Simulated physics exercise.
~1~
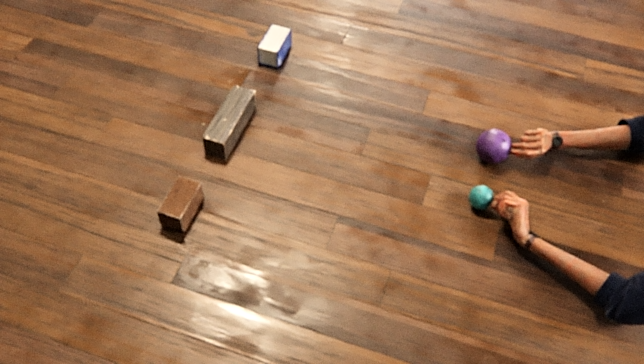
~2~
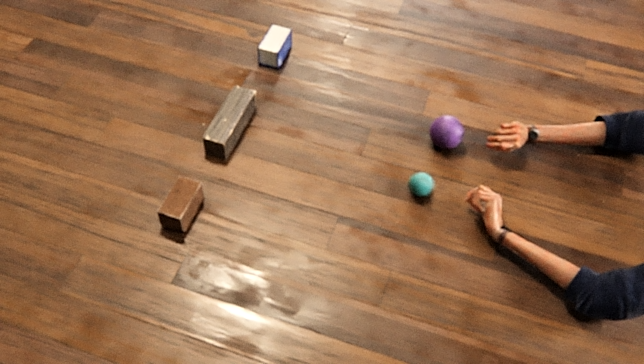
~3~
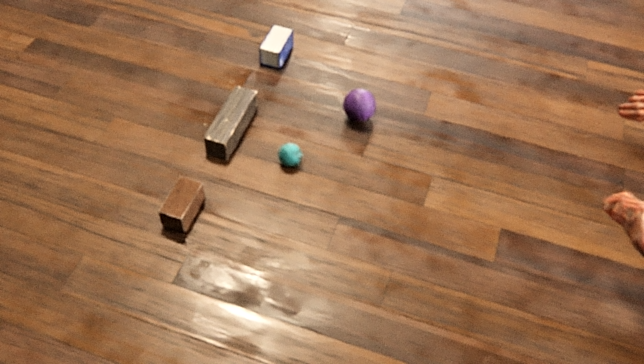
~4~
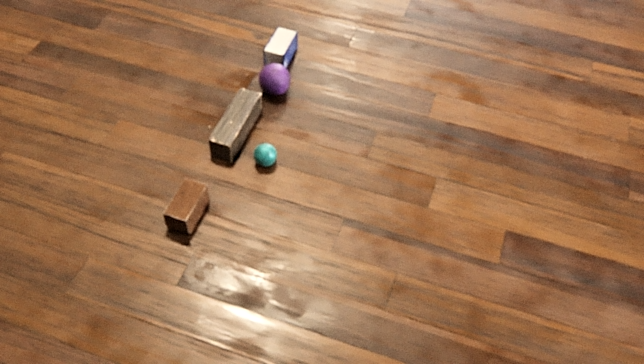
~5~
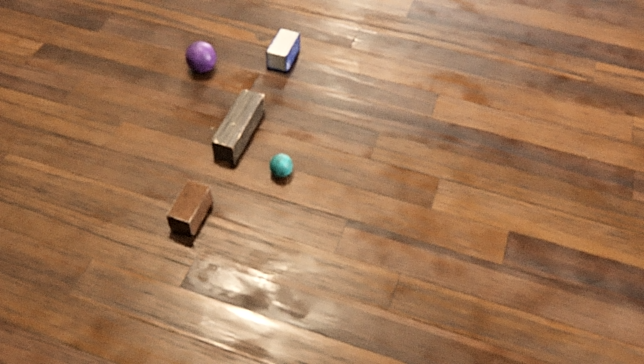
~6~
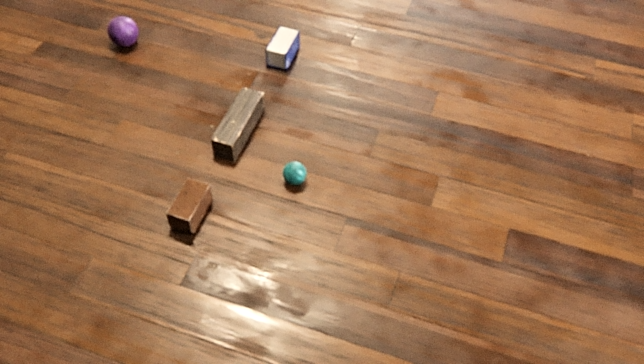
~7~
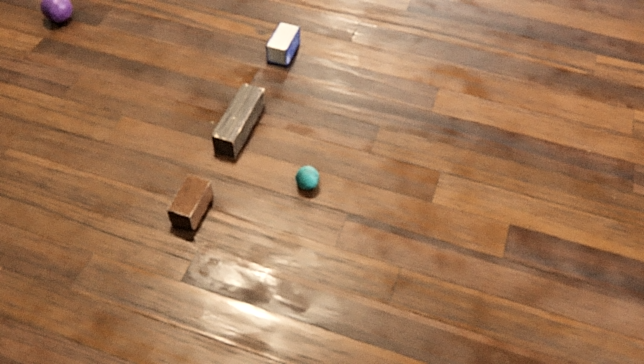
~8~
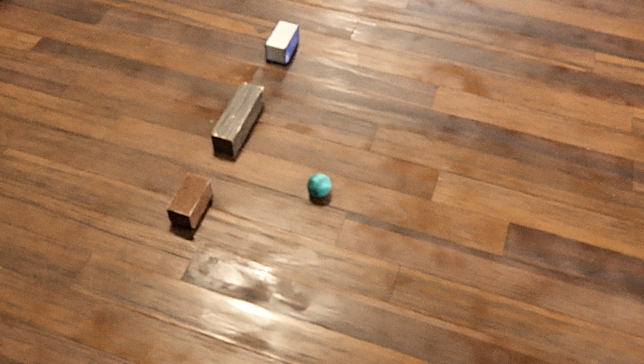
A purple ball and a smaller turquoise ball rolled left from two hands toward a row of three blocks; the purple one slipped through the upper gap and out of view, while the turquoise one bounced off and drifted back to the right.
